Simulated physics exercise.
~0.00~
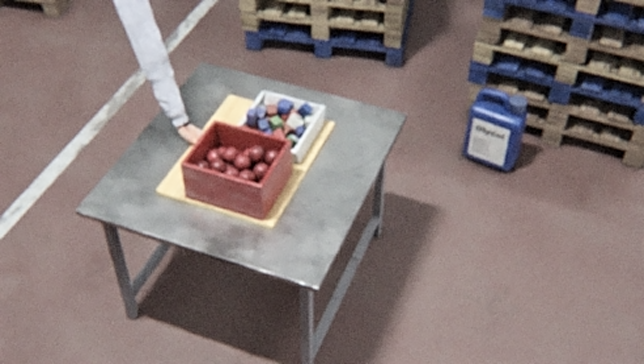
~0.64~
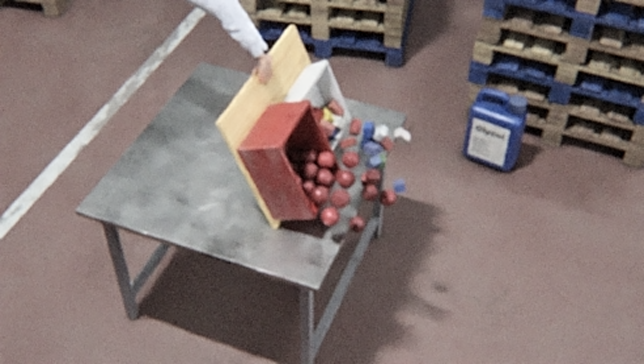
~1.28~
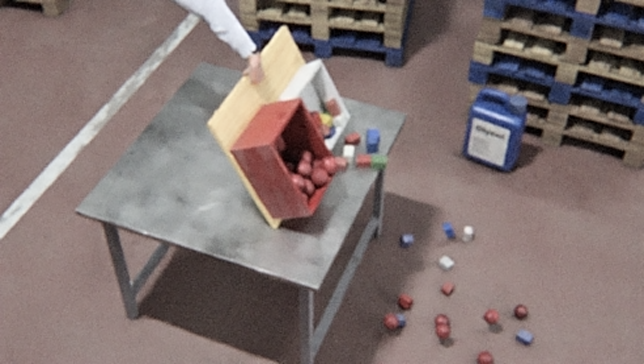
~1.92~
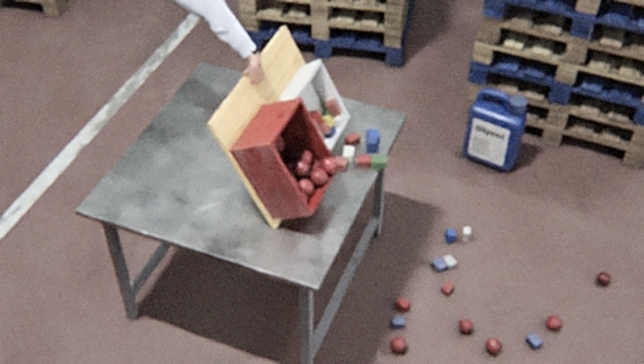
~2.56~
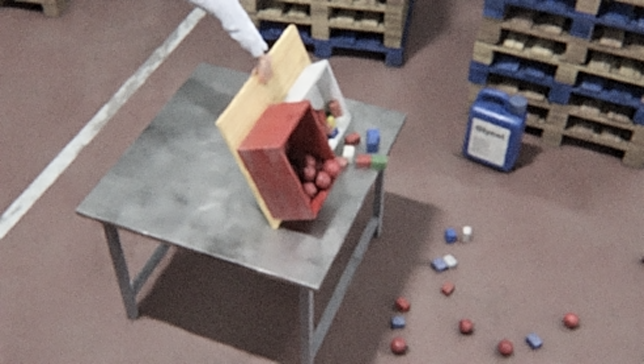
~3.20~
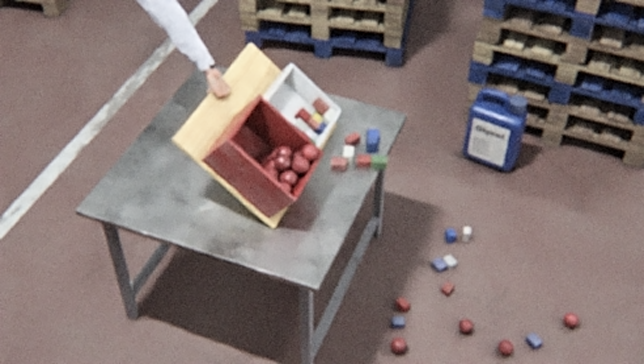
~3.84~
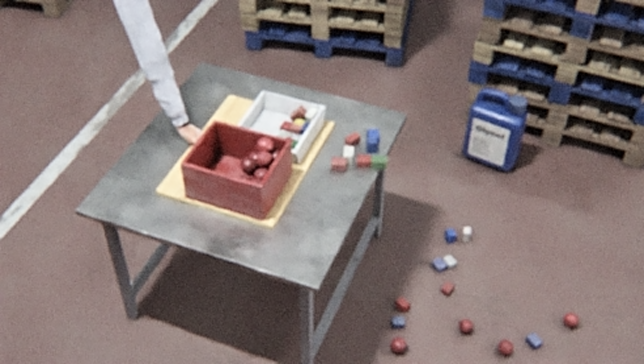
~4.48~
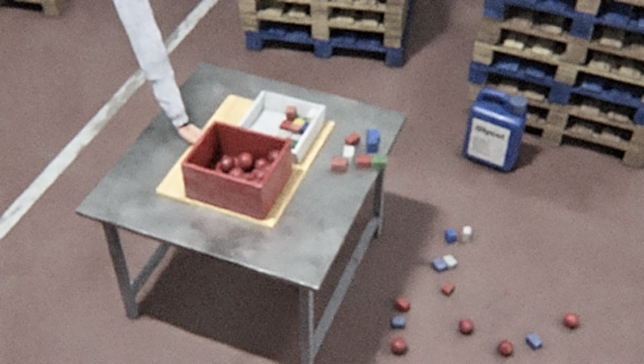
A hand in a white sleeve lifts the left side of a wooden board on a metal table, tipping the red basket of red apples and the white basket of coloured bricks fixed to it. Apples and bricks tumble out to the right, some landing on the tabletop and others dropping to the floor. The board stays steeply tilted while the fallen pieces scatter and settle. The hand then lowers it flat again. At the end, many apples remain in the red basket, a few bricks remain in the white one, and the spilled pieces lie still on table and floor.
